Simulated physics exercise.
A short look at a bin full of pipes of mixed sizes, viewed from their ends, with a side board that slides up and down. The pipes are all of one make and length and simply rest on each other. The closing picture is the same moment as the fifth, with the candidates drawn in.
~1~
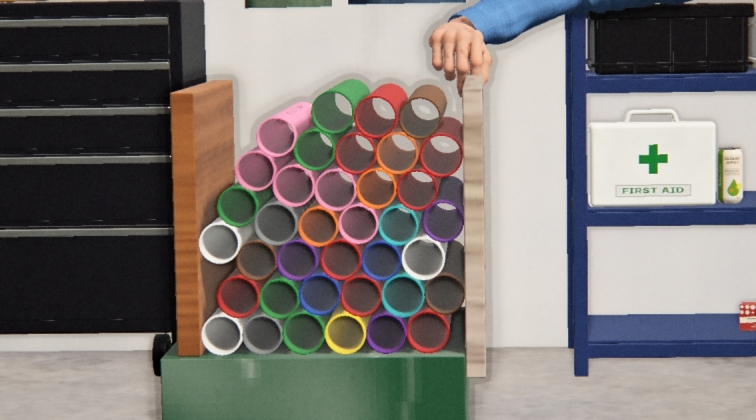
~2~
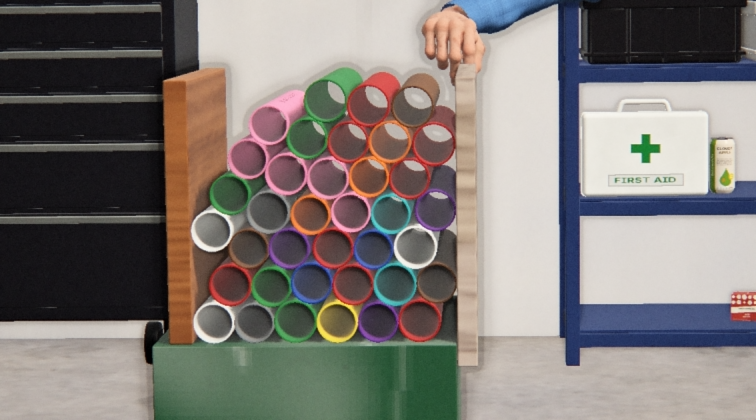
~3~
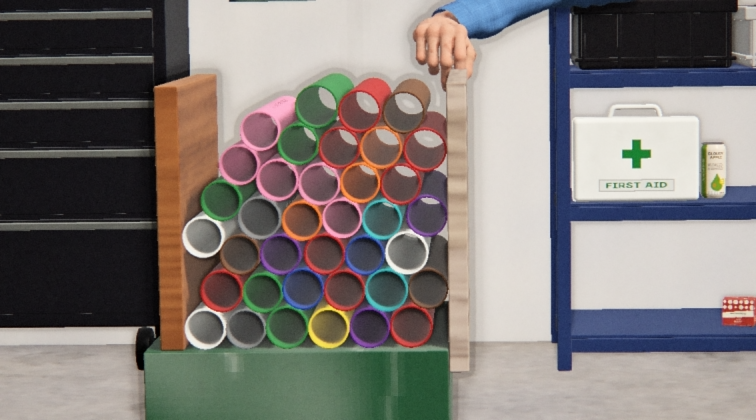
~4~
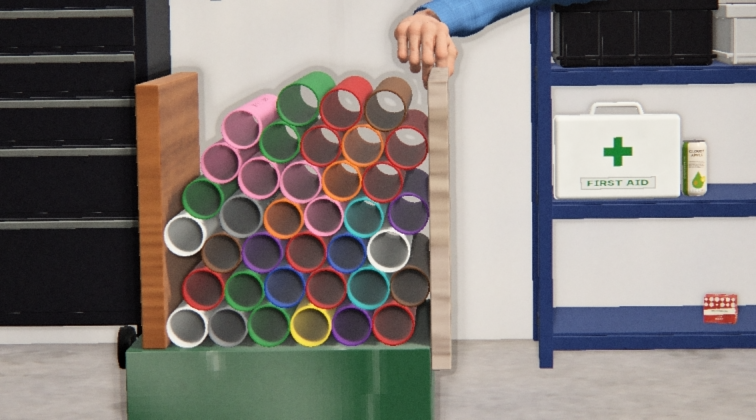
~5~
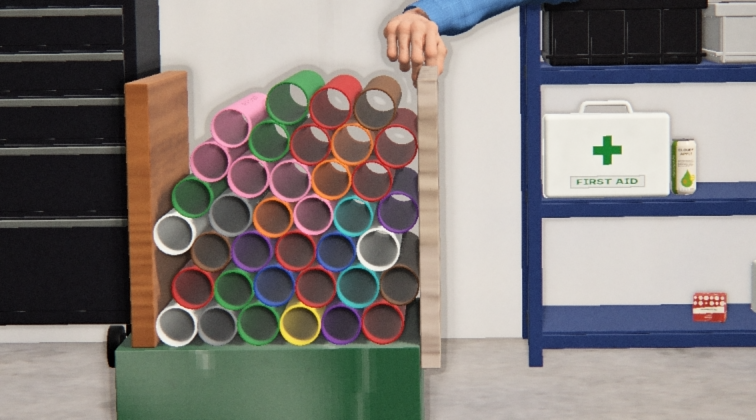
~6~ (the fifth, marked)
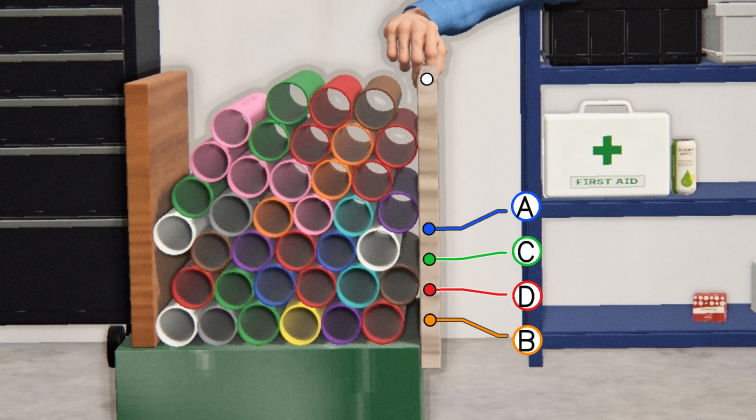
We see colourful pipes stacked end-on in a green bin between two upright boards, a hand resting on the right one. The whole scene drifts slightly left in view, while the pipes, boards and hand show no clear movement.
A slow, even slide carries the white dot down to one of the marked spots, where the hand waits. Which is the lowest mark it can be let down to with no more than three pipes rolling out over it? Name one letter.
At most to A.
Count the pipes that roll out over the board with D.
It comes to six.
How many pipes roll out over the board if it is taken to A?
With A, two.
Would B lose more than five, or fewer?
It loses more than five.
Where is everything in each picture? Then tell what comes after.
The first frame shows a green pipe (333, 112); side board (475, 212).
The second frame shows a red pipe (420, 321).
The third frame shows a green pipe (263, 293); a purple pipe (280, 254).
The fourth frame shows an orange pipe (284, 219); a pink pipe (300, 183).
The fifth frame shows a red pipe (310, 145); a green pipe (287, 104); side board (430, 204).
On the marked copy, A at (429, 229); B at (430, 320); C at (429, 260); D at (430, 290); the white dot at (427, 79).
With A. Early on, top of the board (418, 146).
Further on, top of the board (419, 224).
At the end, top of the board (419, 228), two out over the board.
As for the rest, B more than three out over the board; C more than three out over the board; D more than three out over the board.
